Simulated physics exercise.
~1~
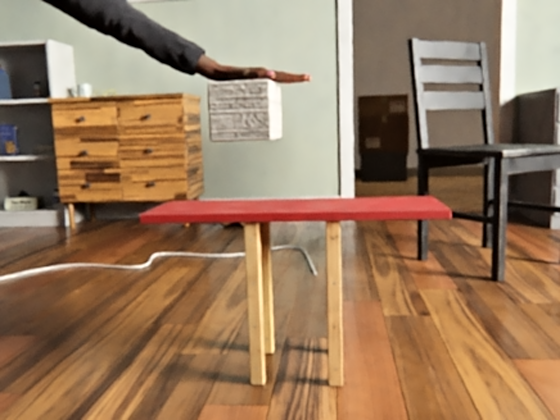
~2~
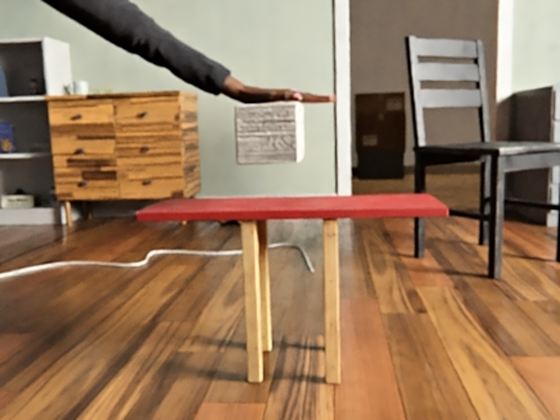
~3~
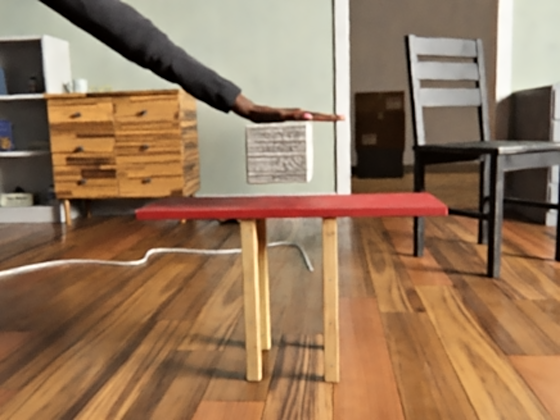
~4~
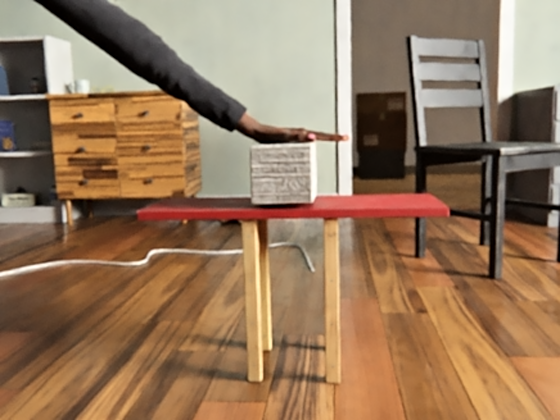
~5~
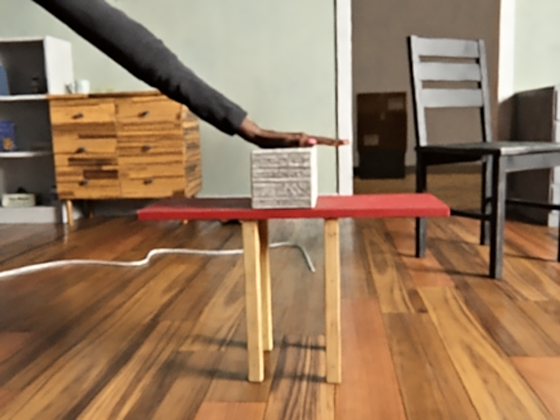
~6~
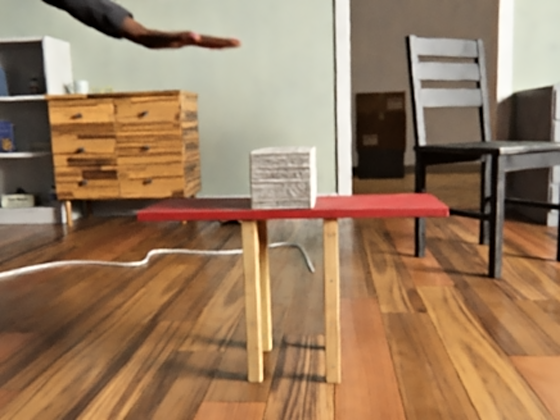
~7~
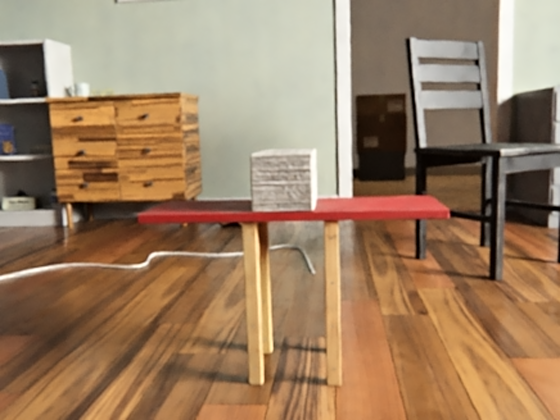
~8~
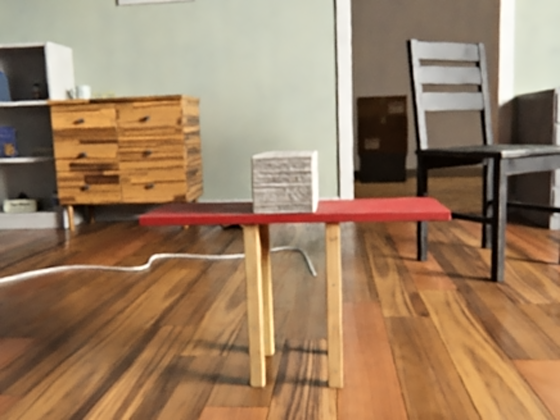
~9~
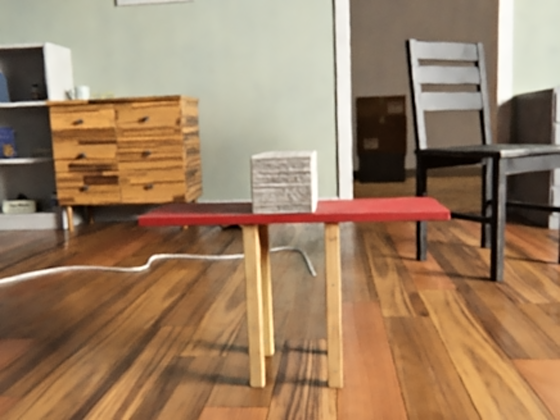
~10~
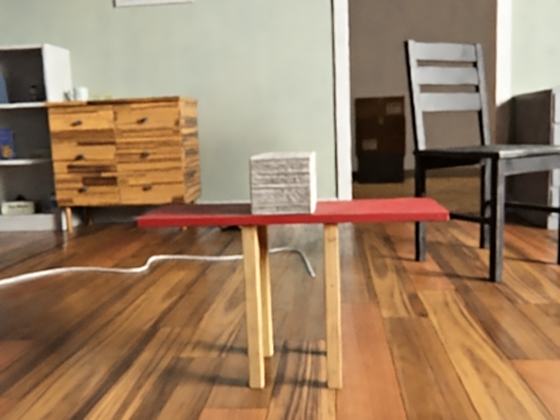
In a room with a wooden floor, a hand moved a pale, rough-textured block rightward and down onto a narrow red trestle, then let go and drew back out of view. The block stayed put and the trestle stood steady.
